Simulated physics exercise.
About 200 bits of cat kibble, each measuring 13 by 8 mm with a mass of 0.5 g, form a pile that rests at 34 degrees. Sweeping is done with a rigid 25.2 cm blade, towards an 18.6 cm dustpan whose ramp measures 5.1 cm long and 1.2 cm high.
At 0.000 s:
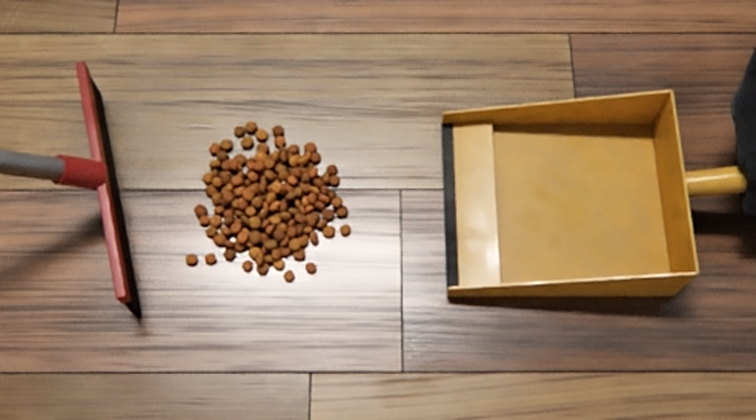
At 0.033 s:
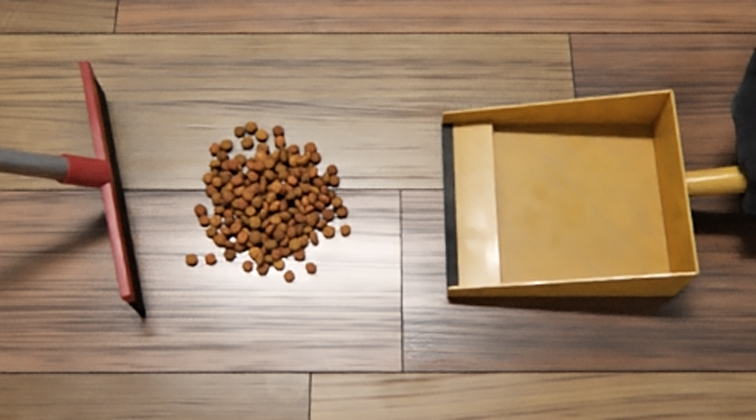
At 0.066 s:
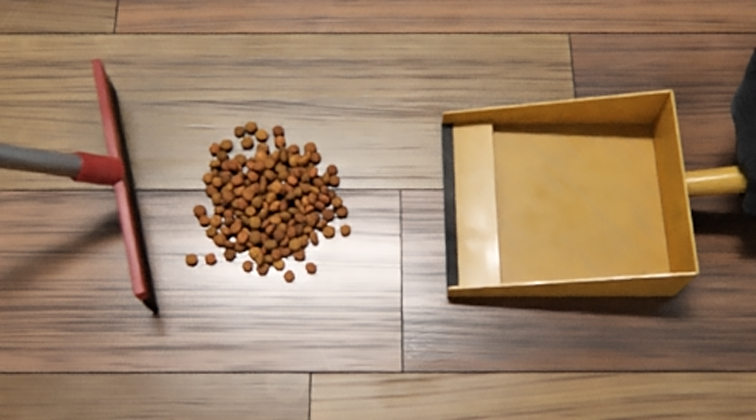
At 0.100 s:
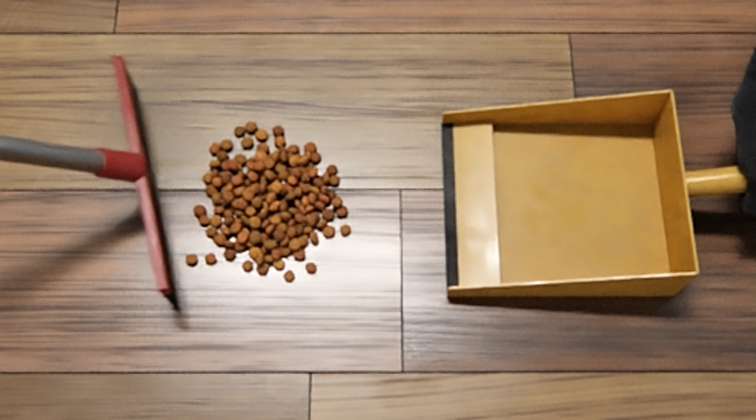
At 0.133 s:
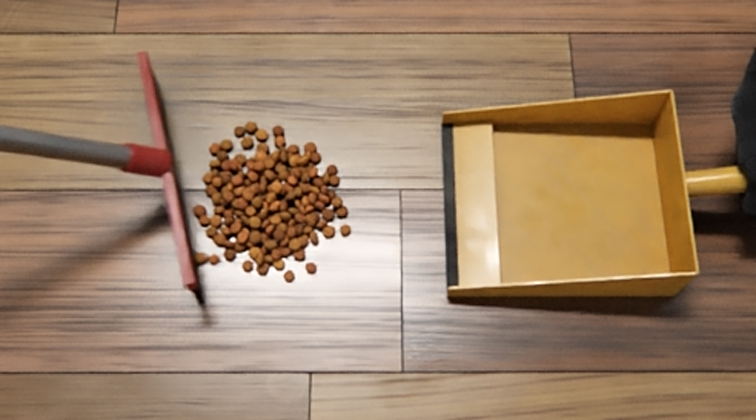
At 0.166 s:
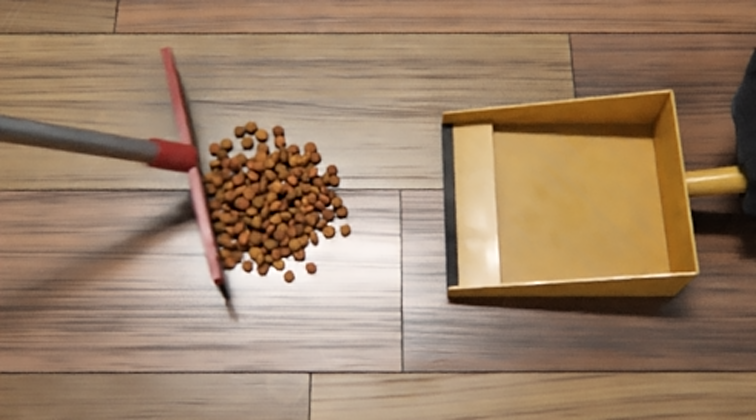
In this clip, a red blade on a grey handle slides rightward across a wooden floor and presses into the left side of a pile of brown kibble, while a yellow dustpan stays still on the right.
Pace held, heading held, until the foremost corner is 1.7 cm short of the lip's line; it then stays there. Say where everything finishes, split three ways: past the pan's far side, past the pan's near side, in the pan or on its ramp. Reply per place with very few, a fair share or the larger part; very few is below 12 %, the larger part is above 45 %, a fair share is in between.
Far side: A fair share; near side: Very few; pan: A fair share.
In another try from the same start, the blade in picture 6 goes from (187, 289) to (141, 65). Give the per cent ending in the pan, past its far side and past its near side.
Split: Pan = 25, far = 20, near = 0.
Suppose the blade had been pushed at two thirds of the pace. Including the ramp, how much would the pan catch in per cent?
Then near 25 in a hundred.
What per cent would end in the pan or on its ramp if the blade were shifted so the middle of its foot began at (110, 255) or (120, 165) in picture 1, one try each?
Some 15 and 30 per cent.
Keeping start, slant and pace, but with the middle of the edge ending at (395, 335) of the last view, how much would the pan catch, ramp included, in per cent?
Share caught: Approx. 0 %.
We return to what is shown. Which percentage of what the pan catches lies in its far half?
I'd put it near 60 per cent.
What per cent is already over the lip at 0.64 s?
Over the lip so far: Approx. 30 %.
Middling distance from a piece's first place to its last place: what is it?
It comes to some 18 cm.
After 0.31 s, middle of the blade 14 cm from the lip; 0 % over the lip, far side 10 %, near side 0 %.
After 0.41 s, middle of the blade 7 cm from the lip; 0 % over the lip, far side 20 %, near side 0 %.
After 0.64 s, middle of the blade 5 cm from the lip; 30 % over the lip, far side 25 %, near side 0 %.
In the end, at 1.1 s, far side 25 %, near side 0 %, pan 30 %, in front of the lip or behind the blade 45 %.
